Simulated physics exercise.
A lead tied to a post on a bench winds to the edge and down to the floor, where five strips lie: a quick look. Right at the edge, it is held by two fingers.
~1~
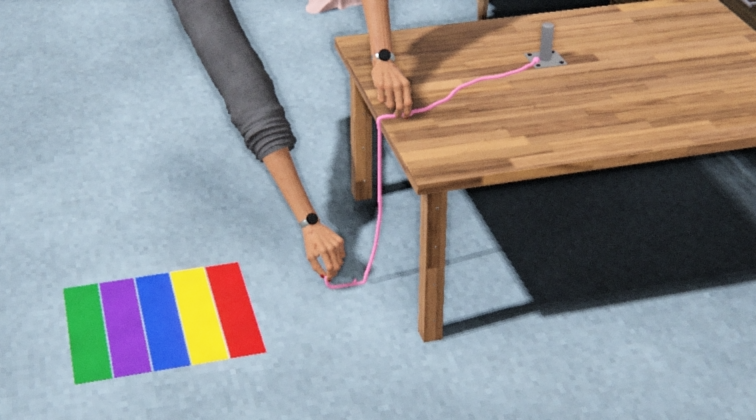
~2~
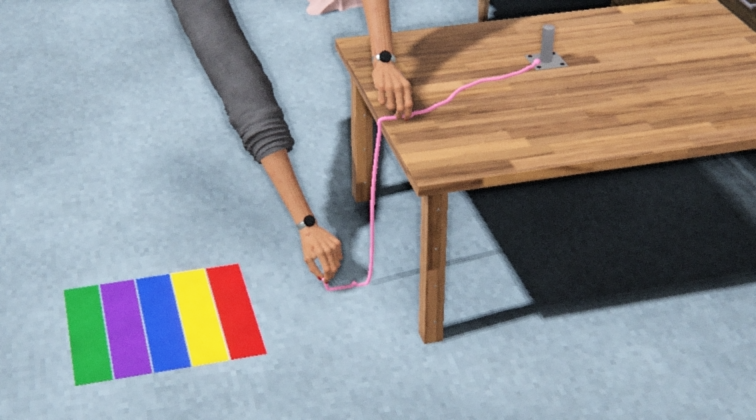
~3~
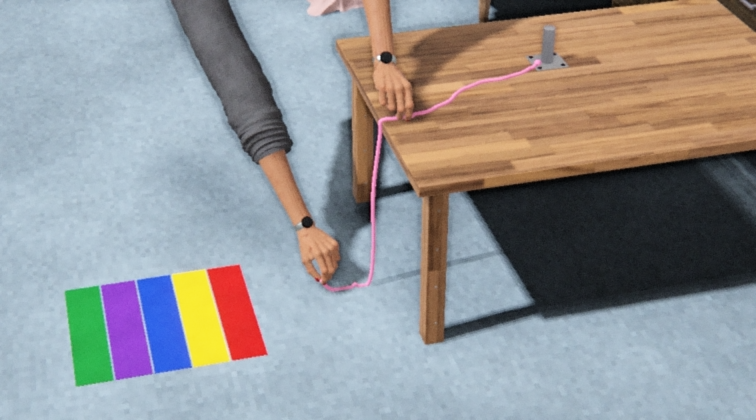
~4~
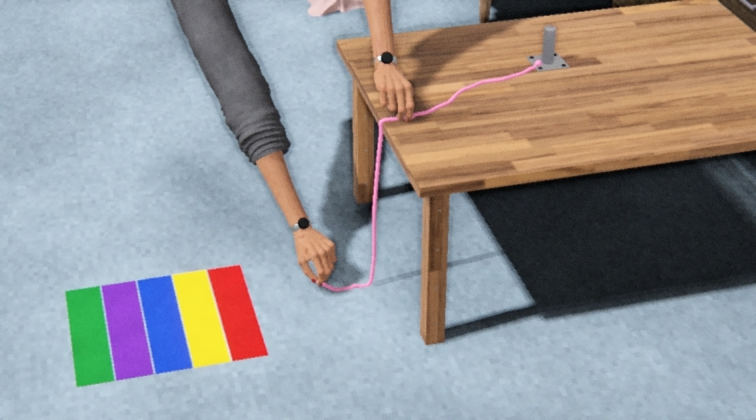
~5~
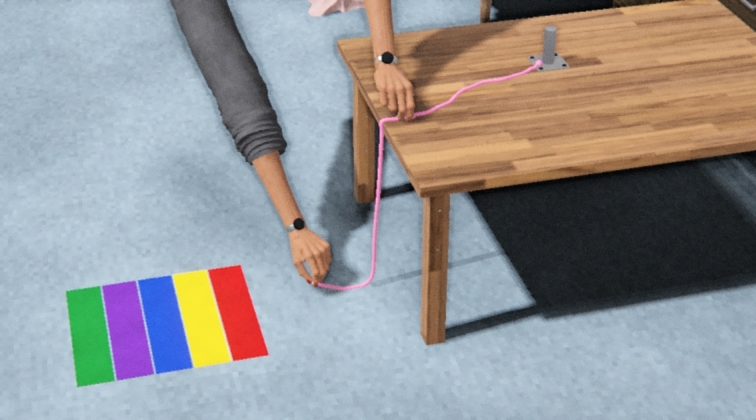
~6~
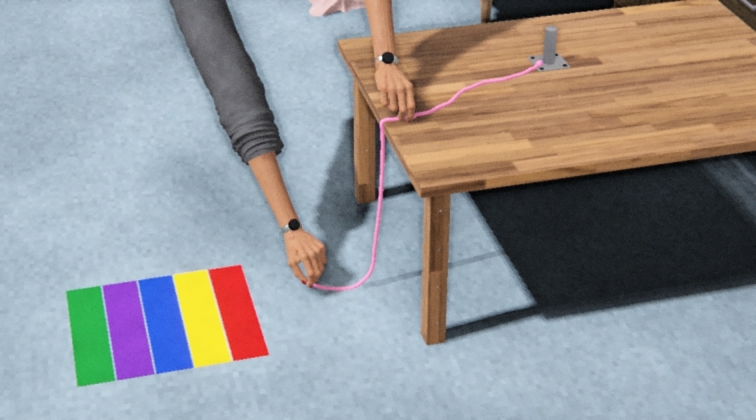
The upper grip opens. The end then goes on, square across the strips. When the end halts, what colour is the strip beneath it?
Yellow.
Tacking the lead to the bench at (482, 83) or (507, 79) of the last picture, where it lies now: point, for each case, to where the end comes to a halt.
Estimated pixels: (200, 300), then (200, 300).
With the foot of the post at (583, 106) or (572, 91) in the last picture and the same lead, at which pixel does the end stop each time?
That comes out at (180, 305) for the first and (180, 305) for the second.
Early on, end near (275, 288); short of the strips.
Midway, end near (226, 296); over red.
At the end of the slack, end near (196, 300); over yellow. It halts on the yellow strip.
